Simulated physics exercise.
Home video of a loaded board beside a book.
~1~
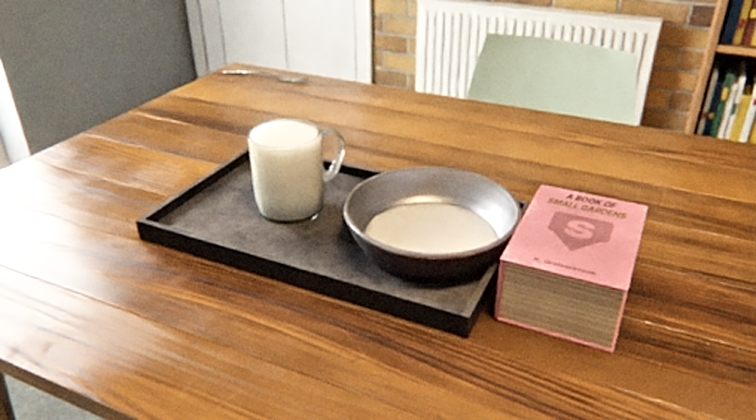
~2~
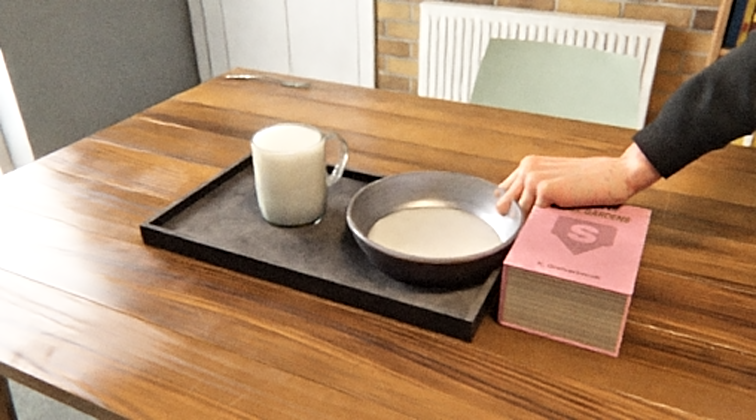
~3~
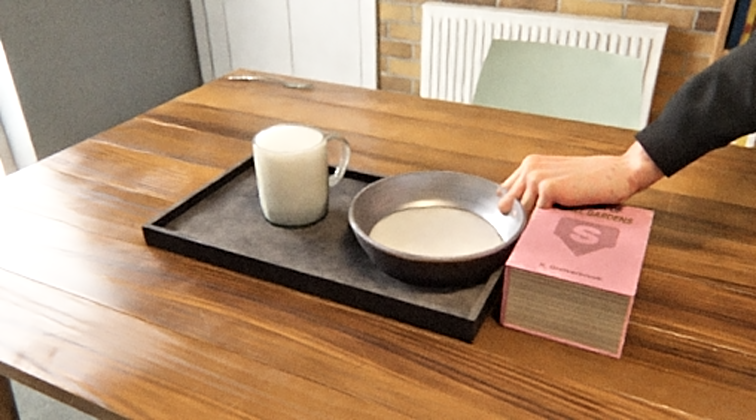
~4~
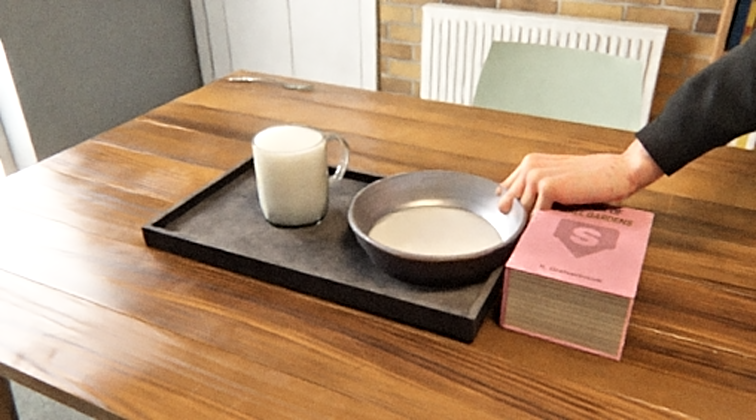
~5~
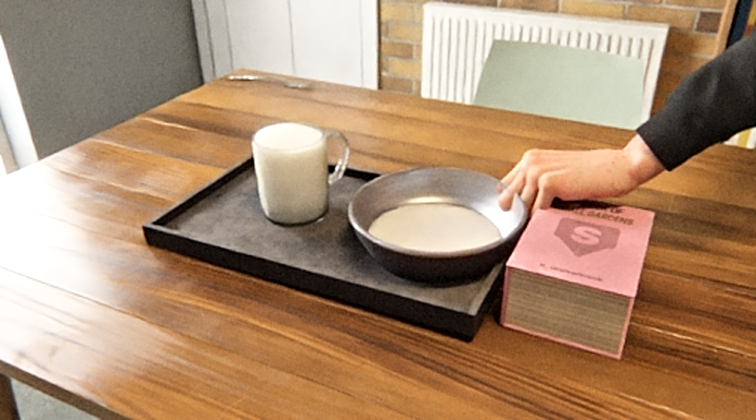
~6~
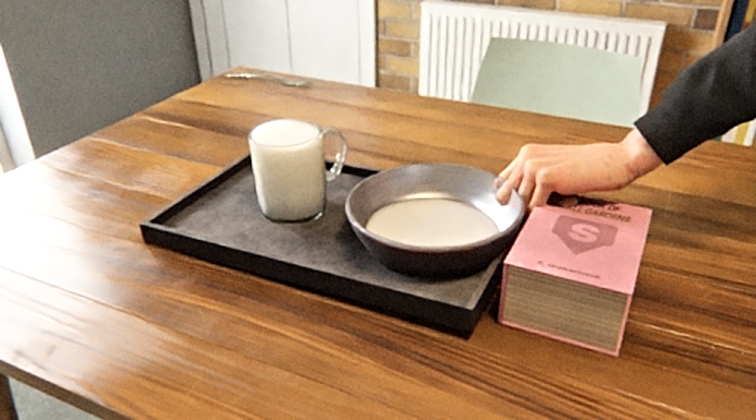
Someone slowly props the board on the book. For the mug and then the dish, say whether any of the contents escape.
Mug - some escapes, dish - none escapes.
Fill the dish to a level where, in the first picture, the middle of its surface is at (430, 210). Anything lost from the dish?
Lab note - that case gives an overflow.
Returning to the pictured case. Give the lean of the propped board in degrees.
Roughly 11°.
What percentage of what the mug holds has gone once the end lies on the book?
4 %.
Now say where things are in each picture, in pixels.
The board lies flat; mug (288, 169) nearly full; dish (432, 223) nearly empty; book (557, 306), in the first frame.
A hand takes the end of the board; mug nearly full, surface at (288, 140); dish nearly empty, surface at (434, 239), in the second frame.
The end has come up a little; mug (293, 174) nearly full; dish (436, 226) nearly empty, in the third frame.
Slope near 1°; mug nearly full, surface at (289, 140); dish nearly empty, surface at (436, 238); book (563, 313), in the fourth frame.
The board slopes by about 1°; mug (292, 172) nearly full; dish (436, 222) nearly empty, in the fifth frame.
The end is rising; mug nearly full, surface at (286, 135); dish nearly empty, surface at (434, 230); book (561, 309), in the sixth frame.
Soon after, the board slopes by about 7°; mug, nothing has left it; dish, nothing has left it.
Later, the board slopes by about 13°; mug, some has gone over its rim; dish, nothing has left it.
In the end, the board slopes by about 11°, resting on the book; mug, some has gone over its rim; dish, nothing has left it.
